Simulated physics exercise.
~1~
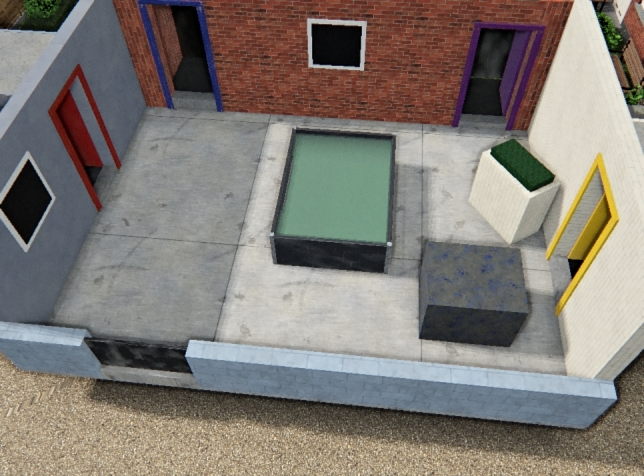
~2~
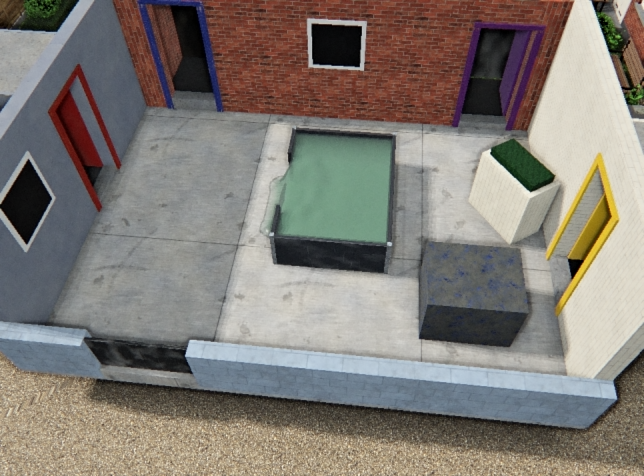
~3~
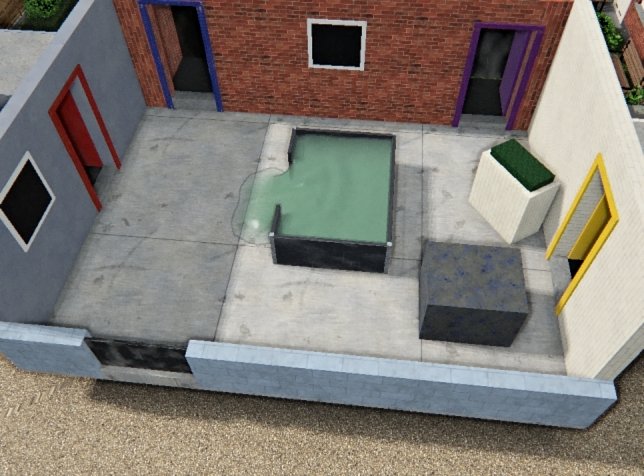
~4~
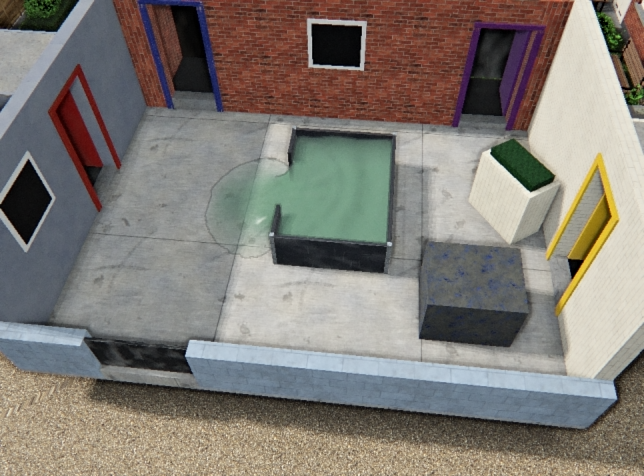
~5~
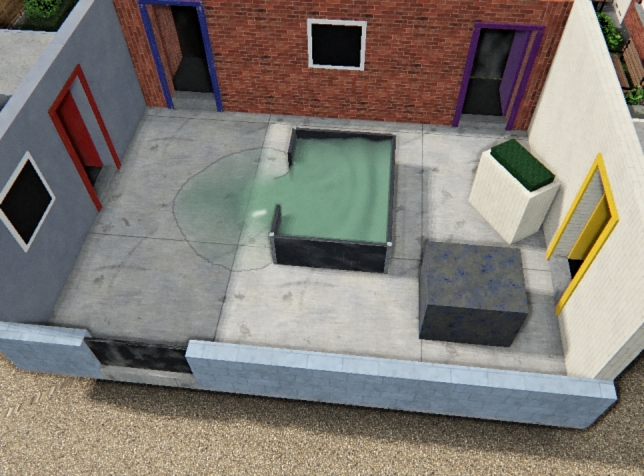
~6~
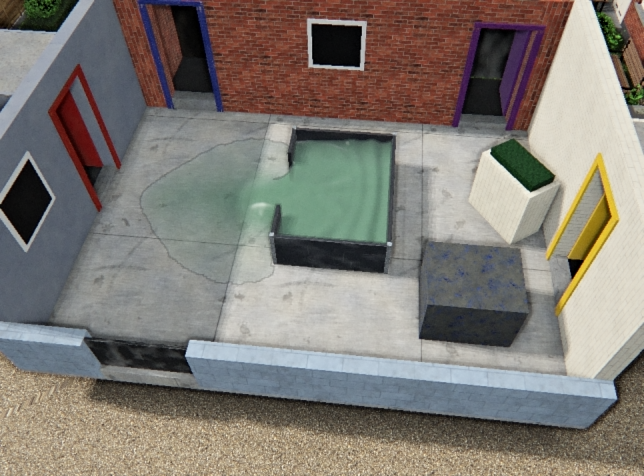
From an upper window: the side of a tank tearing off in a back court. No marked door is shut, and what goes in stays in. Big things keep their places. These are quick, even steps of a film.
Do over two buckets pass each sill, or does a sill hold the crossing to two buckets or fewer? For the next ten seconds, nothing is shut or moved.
The blue door holds it to two or fewer; the purple door holds it to two or fewer; the yellow door holds it to two or fewer; the red door passes over two.
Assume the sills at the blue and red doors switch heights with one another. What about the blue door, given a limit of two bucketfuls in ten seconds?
Blue door: Exceeds the limit.
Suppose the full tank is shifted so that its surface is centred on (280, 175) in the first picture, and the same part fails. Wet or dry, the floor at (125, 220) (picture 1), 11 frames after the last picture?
That spot is reached by the flood.
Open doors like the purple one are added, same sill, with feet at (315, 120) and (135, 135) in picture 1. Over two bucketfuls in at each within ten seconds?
Door by door: Ends up below, then ends up above.
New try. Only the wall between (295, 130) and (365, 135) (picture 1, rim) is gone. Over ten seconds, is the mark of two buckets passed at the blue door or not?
Blue remains below.
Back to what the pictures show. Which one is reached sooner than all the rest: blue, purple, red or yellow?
I'd go with the red-painted one.
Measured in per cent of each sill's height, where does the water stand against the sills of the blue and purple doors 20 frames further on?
About 60 and 0 per cent.
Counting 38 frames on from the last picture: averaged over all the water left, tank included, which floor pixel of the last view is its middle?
I'd say around (235, 220).
A moment on, water covers 30 % of the floor; the blue door not reached, the purple door not reached, the yellow door not reached, the red door over two buckets in.
Next, water covers 40 % of the floor; the blue door wet at the sill, nothing in, the purple door not reached, the yellow door not reached, the red door far over two buckets in.
Then, water covers 40 % of the floor; the blue door wet at the sill, nothing in, the purple door not reached, the yellow door not reached, the red door far over two buckets in.
Later, water covers 75 % of the floor; the blue door wet at the sill, nothing in, the purple door not reached, the yellow door not reached, the red door far over two buckets in.
In the end, water covers 95 % of the floor; the blue door wet at the sill, nothing in, the purple door wet at the sill, nothing in, the yellow door wet at the sill, nothing in, the red door far over two buckets in.
